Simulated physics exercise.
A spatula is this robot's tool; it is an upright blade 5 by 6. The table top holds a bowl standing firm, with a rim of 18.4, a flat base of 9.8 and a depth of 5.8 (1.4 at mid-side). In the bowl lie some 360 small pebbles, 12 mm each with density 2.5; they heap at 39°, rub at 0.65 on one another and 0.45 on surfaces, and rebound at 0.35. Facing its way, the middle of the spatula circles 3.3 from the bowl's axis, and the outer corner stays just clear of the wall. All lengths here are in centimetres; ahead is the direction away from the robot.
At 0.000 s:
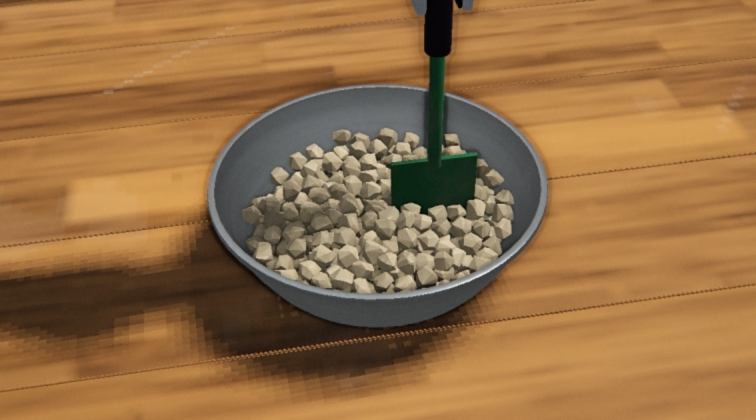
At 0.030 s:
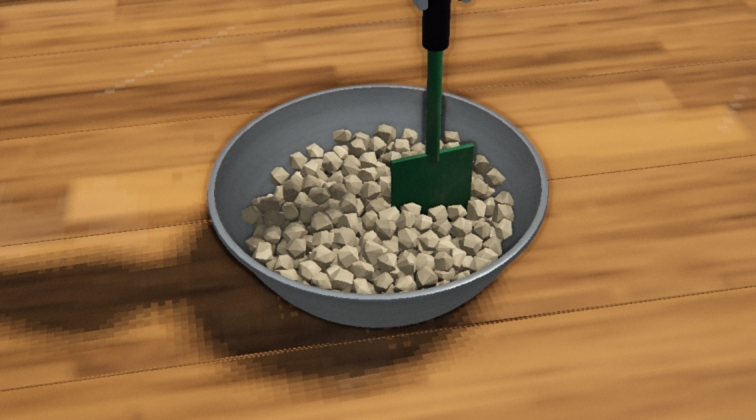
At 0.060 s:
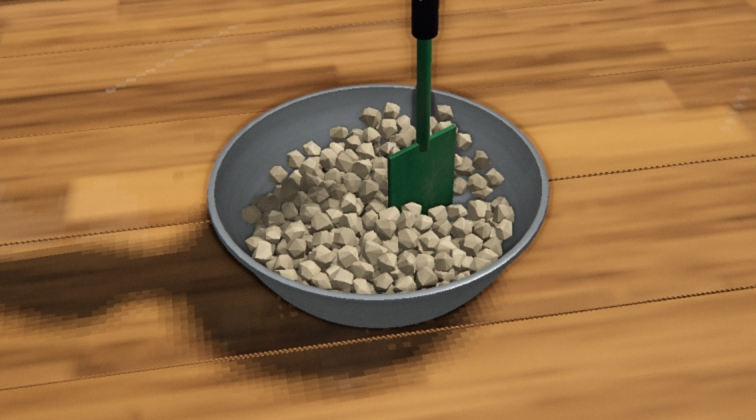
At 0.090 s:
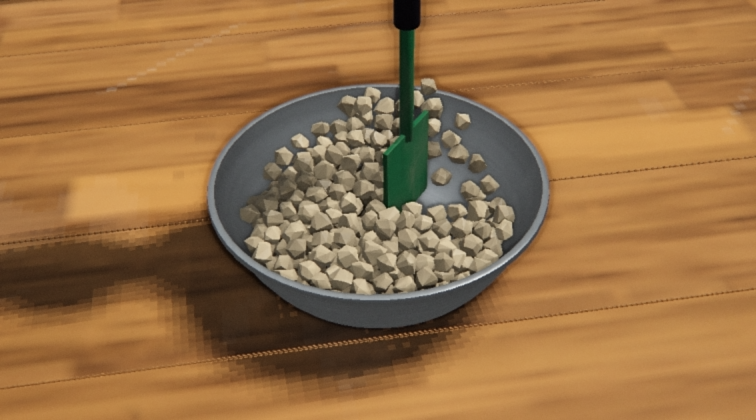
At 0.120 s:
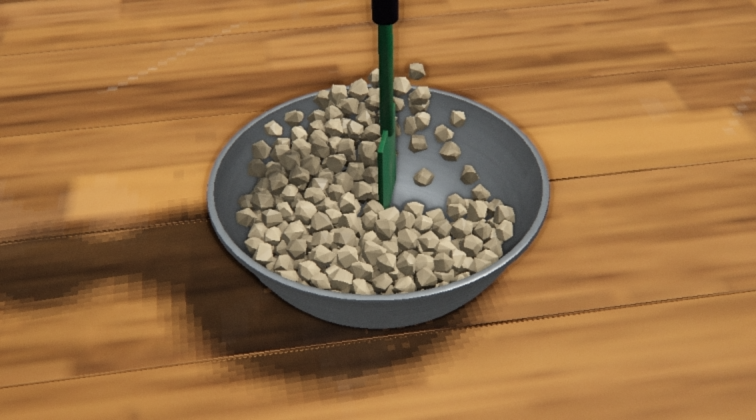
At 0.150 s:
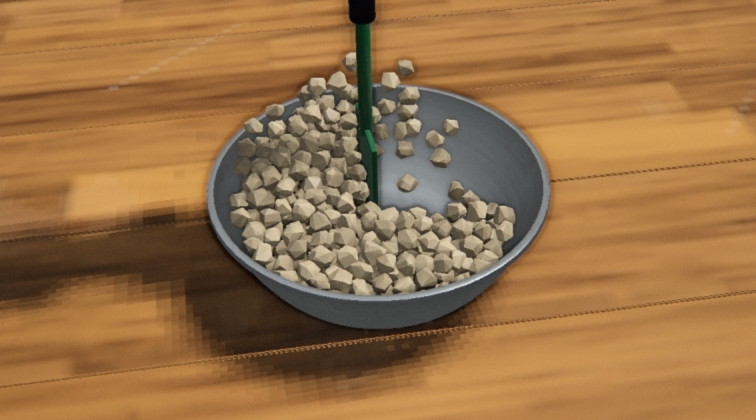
The video shows a green spatula with a black handle standing in a gray bowl of beige pebbles on a wooden table, then turning and sweeping leftward, pushing pebbles into a heap at the back left and baring the bowl's surface.
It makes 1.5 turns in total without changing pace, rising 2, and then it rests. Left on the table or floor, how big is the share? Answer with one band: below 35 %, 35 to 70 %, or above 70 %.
Below 35 %.
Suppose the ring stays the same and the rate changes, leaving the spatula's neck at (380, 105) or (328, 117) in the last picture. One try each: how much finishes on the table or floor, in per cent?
Some 20 and 40 per cent.
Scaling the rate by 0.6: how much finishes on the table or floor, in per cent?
Roughly 10 per cent.
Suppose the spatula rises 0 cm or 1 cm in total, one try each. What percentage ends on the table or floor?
Some 35 and some 20 per cent.
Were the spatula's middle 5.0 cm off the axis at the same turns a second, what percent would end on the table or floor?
Roughly 35 percent, I'd expect.
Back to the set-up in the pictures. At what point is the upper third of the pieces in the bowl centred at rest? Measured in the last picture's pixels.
(318, 215).
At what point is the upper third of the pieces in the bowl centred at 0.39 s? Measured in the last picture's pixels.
Look near (436, 248) for its middle.
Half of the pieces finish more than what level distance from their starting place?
I'd put it at roughly 8 centimetres.
By 0.39 s, 266° round, highest piece 8 above the table; 315 in the bowl, 26 on the table or floor, 16 in flight or on the tool.
By 0.63 s, 79° round, highest piece 8 above the table; 273 in the bowl, 73 on the table or floor, 11 in flight or on the tool.
By 0.95 s, 180° round, highest piece 7 above the table; 262 in the bowl, 95 on the table or floor.
By 1.65 s, 180° round, highest piece 7 above the table; 262 in the bowl, 95 on the table or floor.
Final count, 262 in the bowl, 95 on the table or floor. That is 27 % on the table or floor.
